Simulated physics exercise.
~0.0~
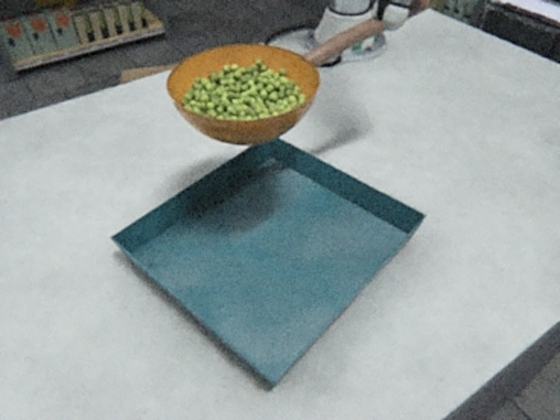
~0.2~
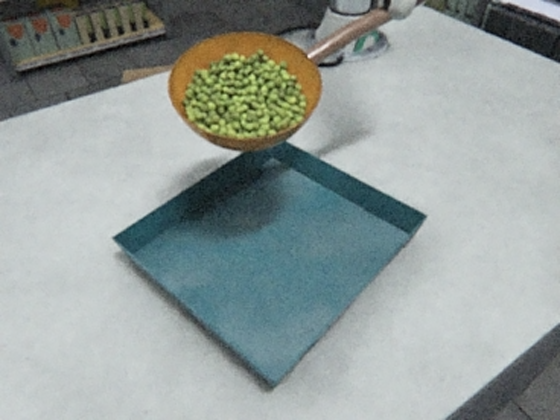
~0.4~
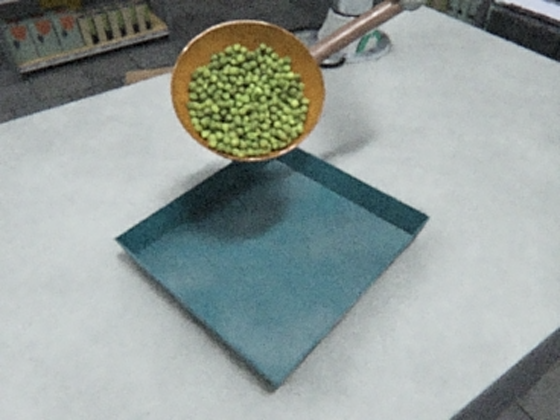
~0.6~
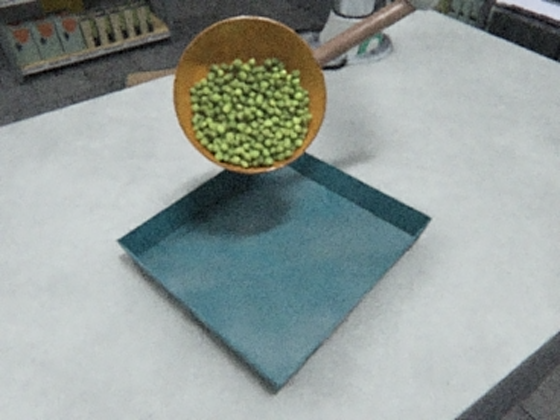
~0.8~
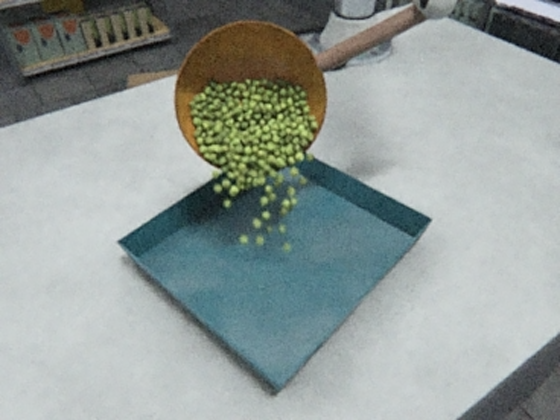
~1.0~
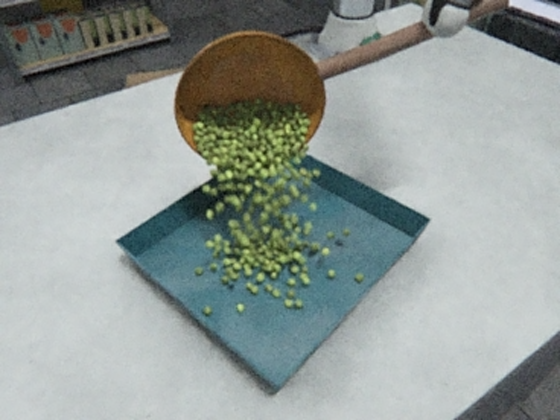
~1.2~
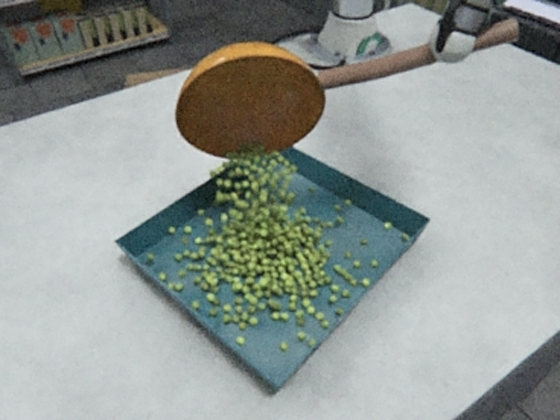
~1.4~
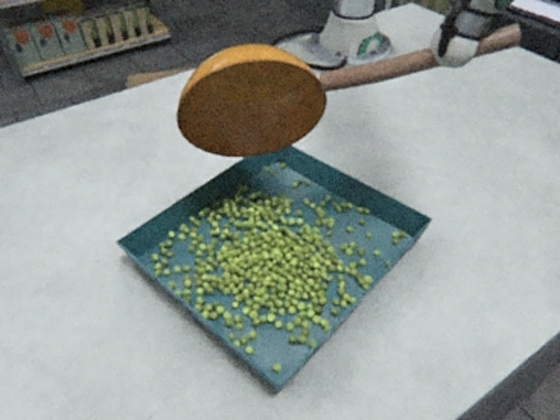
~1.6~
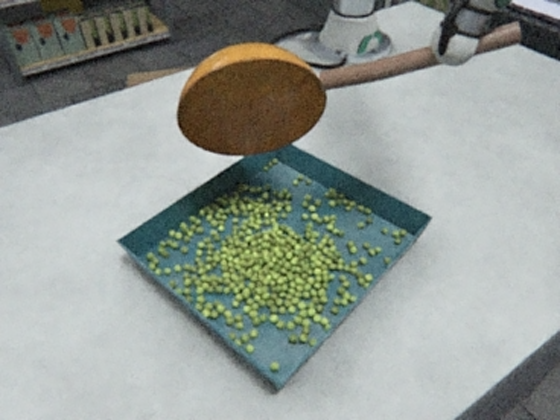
A robot arm tips a ladle, emptying its green peas across a blue-green tray below.
